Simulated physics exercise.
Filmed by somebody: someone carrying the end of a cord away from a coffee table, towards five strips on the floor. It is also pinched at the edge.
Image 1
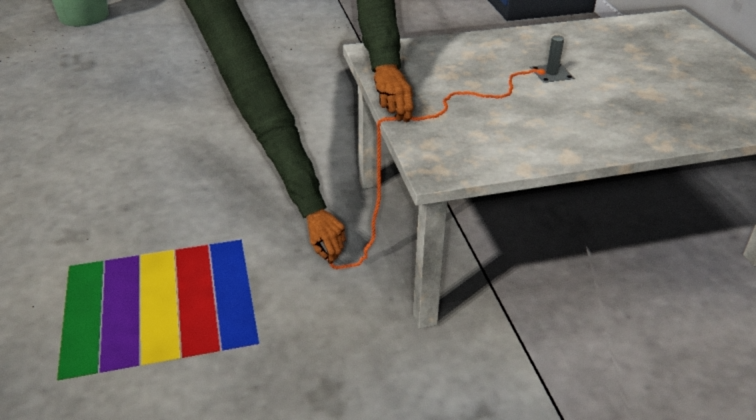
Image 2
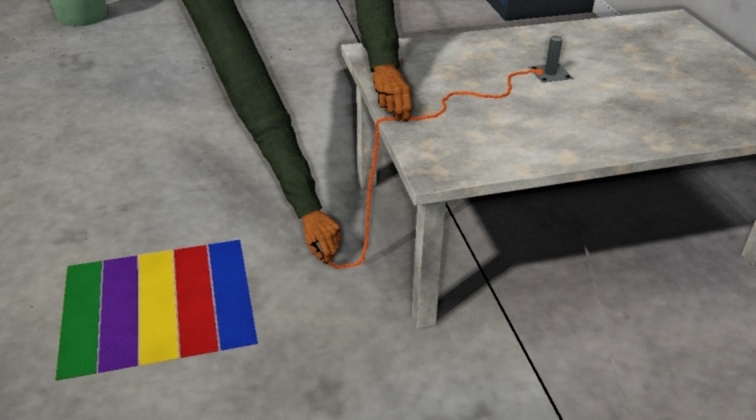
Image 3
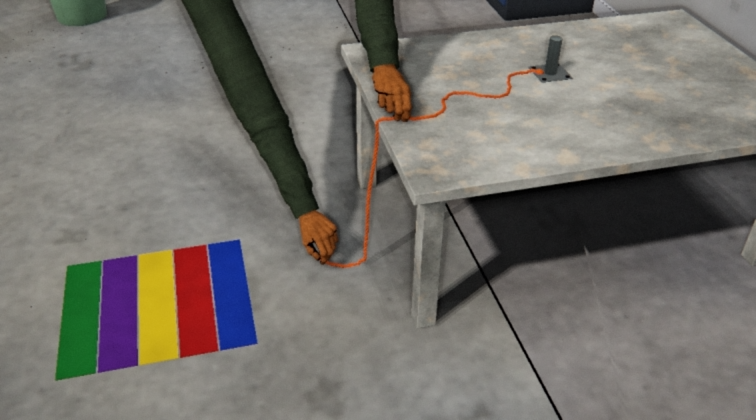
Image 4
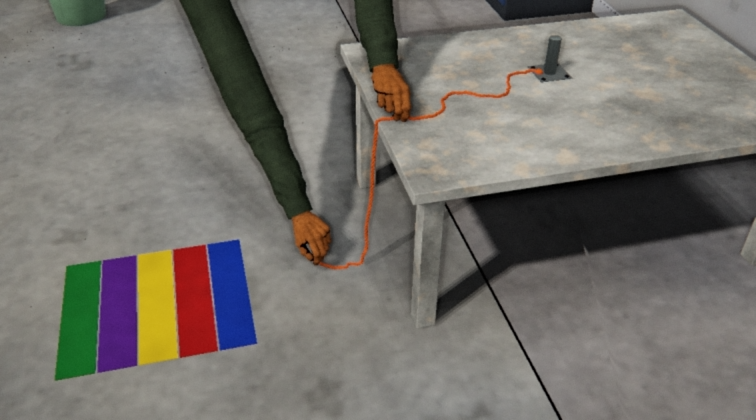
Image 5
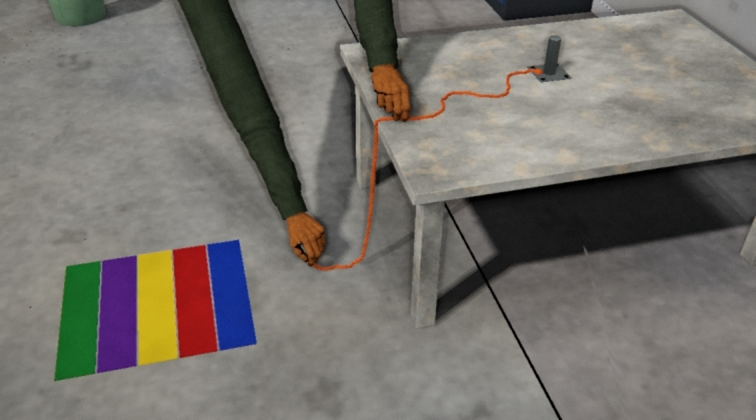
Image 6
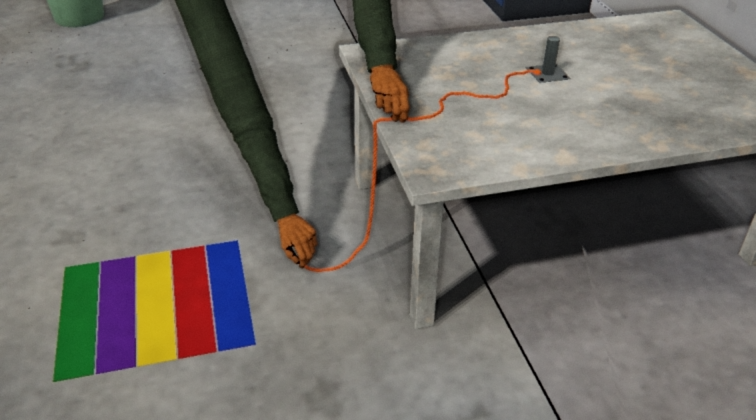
Beside a low table, one hand pinches an orange cord while another slowly draws its end left.
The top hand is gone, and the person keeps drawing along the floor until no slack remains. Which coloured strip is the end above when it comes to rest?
The yellow one.
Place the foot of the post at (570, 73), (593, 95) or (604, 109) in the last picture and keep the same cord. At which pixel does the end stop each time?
The places are (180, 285), (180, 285) and (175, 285).
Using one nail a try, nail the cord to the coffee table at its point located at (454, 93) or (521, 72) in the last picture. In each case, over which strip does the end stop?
Colour per try: Red / yellow.
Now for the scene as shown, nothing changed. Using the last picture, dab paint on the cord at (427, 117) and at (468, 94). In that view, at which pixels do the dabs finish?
The first ends at (371, 114) and the second at (440, 96).
Soon after, end near (228, 275); over blue.
Then, end near (180, 283); over red.
At full stretch, end near (150, 288); over yellow. It gets as far as the yellow strip.
